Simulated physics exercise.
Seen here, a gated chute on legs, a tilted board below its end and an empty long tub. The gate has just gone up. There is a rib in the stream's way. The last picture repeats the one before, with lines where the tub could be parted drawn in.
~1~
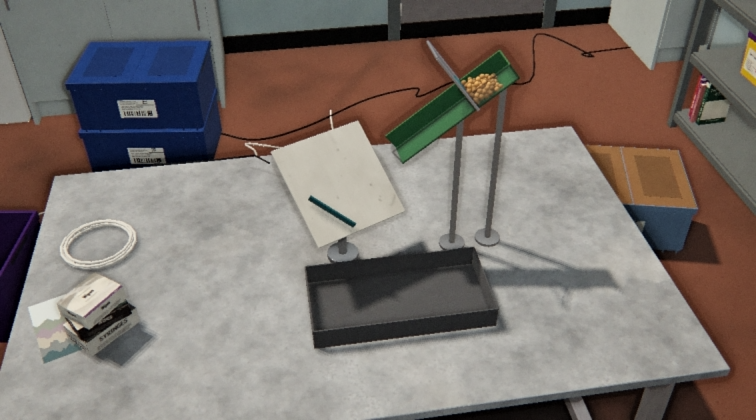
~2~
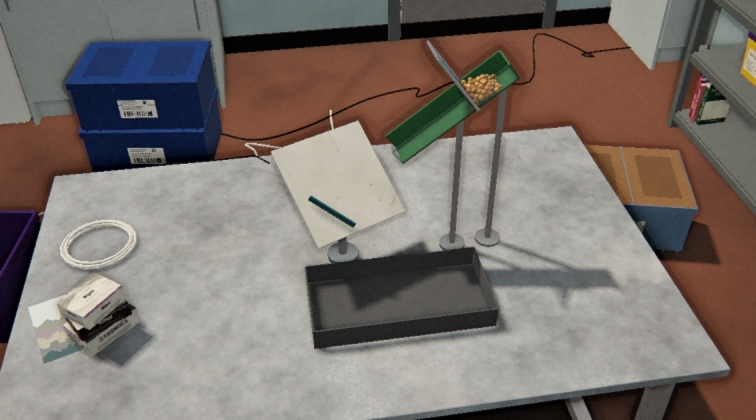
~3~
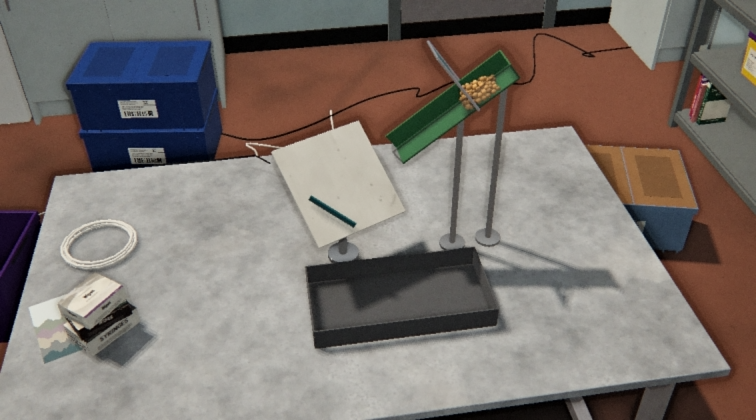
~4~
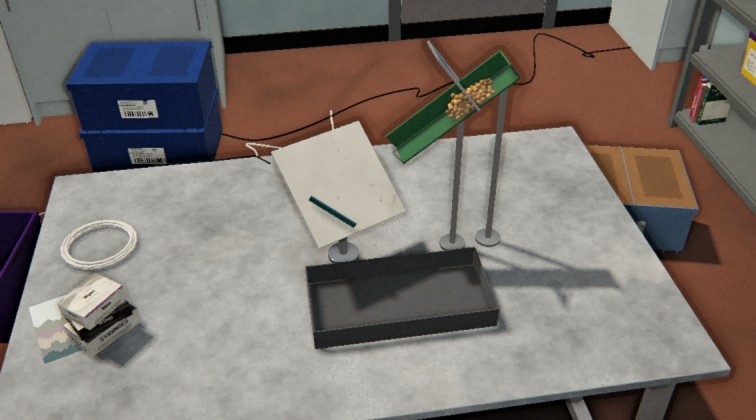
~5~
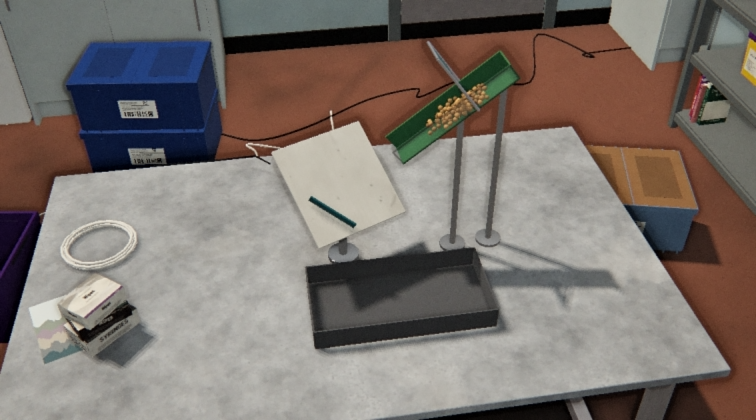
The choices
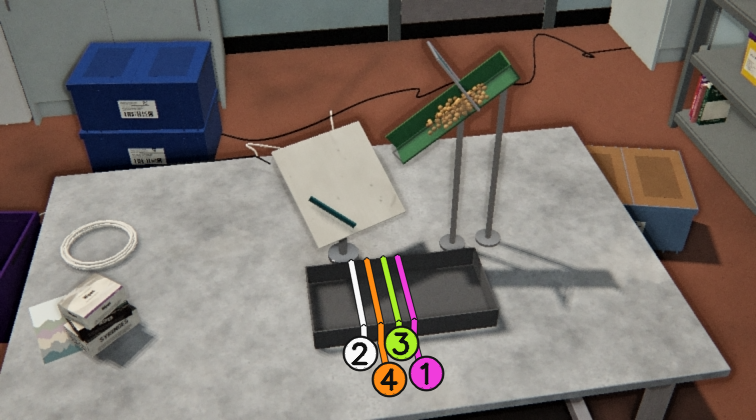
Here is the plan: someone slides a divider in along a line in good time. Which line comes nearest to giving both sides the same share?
It is 3.
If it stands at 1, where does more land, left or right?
More lands on the left.
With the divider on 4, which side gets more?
Right.
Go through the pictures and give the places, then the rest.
Load behind the gate at (479, 89), round wooden beads; lip of the chute at (399, 156), sloping fairly steeply, in the first frame.
Middle of the board at (339, 182), tilted fairly steeply; middle of its low edge at (364, 229); of its high edge at (316, 136), in the second frame.
Front corners of the tub at (314, 332) and (498, 309), empty; front of the load at (465, 105), in the third frame.
Middle of the load at (467, 98); its front at (448, 112), about a quarter of the way to the lip; rib from (311, 196) to (357, 224), in the fourth frame.
Middle of the load at (457, 103); its front at (430, 133), about half of the way to the lip, in the fifth frame.
On the marked copy, line 1 crosses the front rim at (414, 320); line 2 crosses the front rim at (363, 326); line 3 crosses the front rim at (398, 322); line 4 crosses the front rim at (380, 324).
If 1 is chosen, of what is caught, most on the left of the divider, a small part on the right.
If 2 is chosen, of what is caught, a small part on the left of the divider, nearly all on the right.
If 3 is chosen, of what is caught, about half on the left of the divider, about half on the right.
If 4 is chosen, of what is caught, a small part on the left of the divider, most on the right.
